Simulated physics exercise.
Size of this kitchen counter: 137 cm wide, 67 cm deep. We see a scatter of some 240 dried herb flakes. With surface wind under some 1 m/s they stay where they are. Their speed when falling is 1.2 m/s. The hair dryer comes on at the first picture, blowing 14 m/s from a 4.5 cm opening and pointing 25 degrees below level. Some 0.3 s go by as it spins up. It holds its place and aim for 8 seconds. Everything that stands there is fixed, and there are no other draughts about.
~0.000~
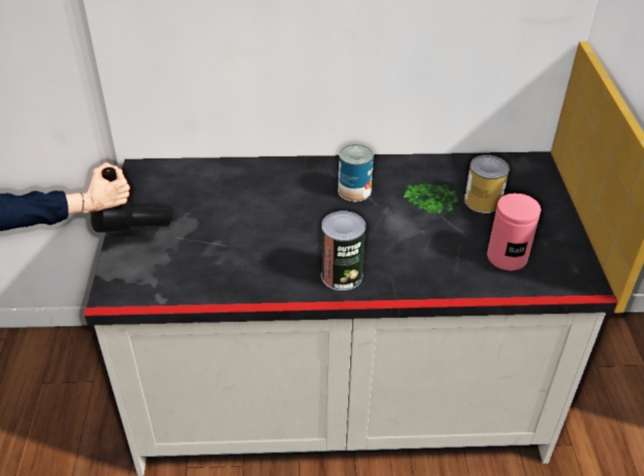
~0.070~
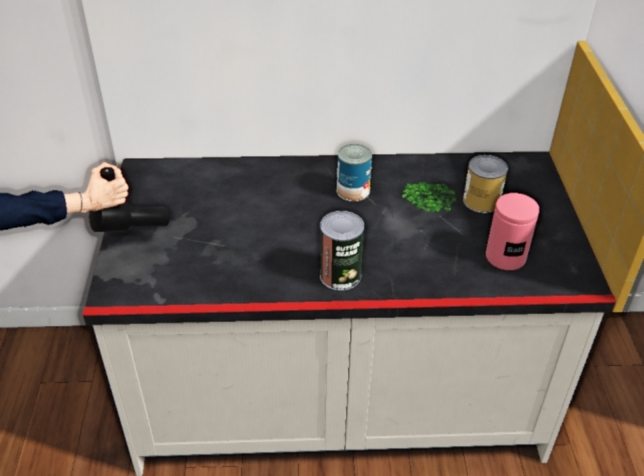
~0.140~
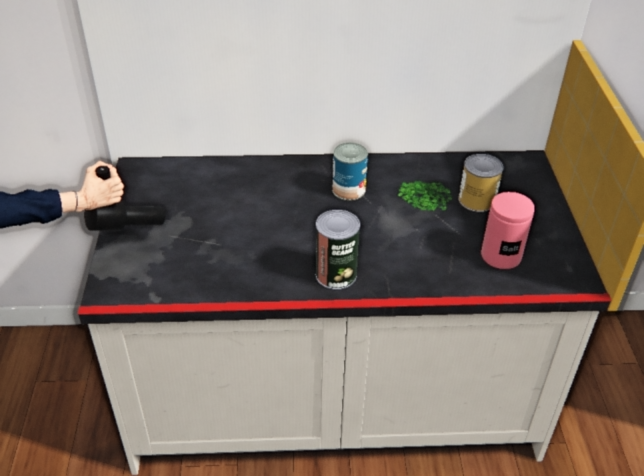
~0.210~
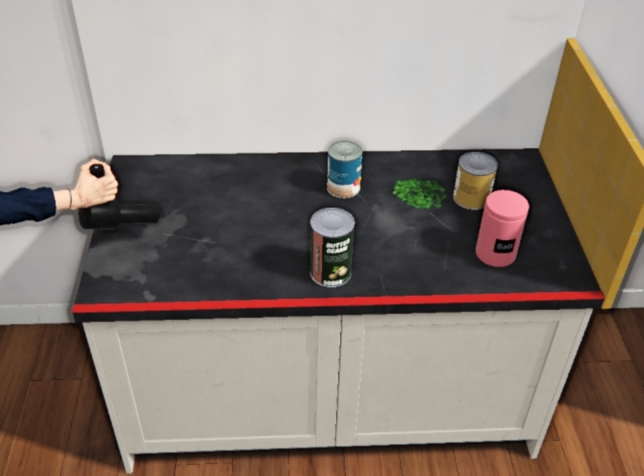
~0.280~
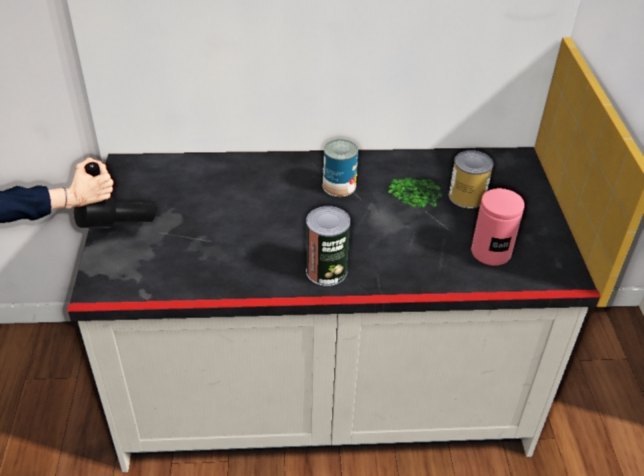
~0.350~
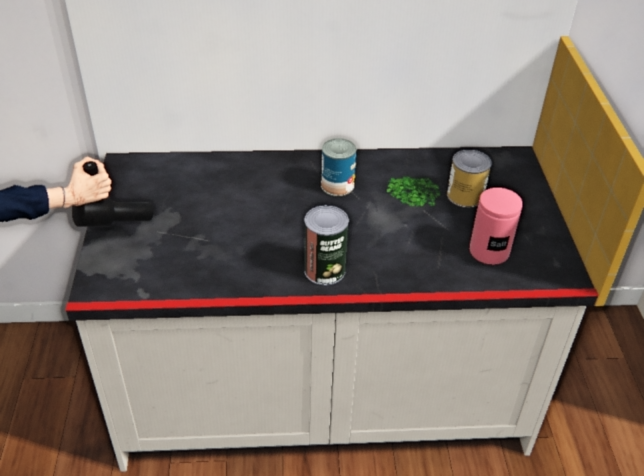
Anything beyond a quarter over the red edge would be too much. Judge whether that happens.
My money says the one-in-four line is overrun at that edge.
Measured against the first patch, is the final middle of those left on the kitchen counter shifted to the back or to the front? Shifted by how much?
It has shifted to the far side, by around 5 cm.
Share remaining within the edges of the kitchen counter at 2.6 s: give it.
Share at that time: Some 30 %.
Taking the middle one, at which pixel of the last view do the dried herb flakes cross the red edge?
I'd point to somewhere near (592, 296).
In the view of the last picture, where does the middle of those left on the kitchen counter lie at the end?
Their middle sits at about (524, 175) in the last picture.
After 1.6 s, 95 % are on the move or not yet settled, 17 % are over the red edge; the middle of those still in play is near (555, 203).
After 2.6 s, 33 % are on the move or not yet settled, 67 % are over the red edge; the middle of those still in play is near (539, 166).
After 4.4 s, 18 % are on the move or not yet settled, 77 % are over the red edge; the middle of those still in play is near (518, 168).
After 8.0 s, at the end, 85 % are over the red edge.
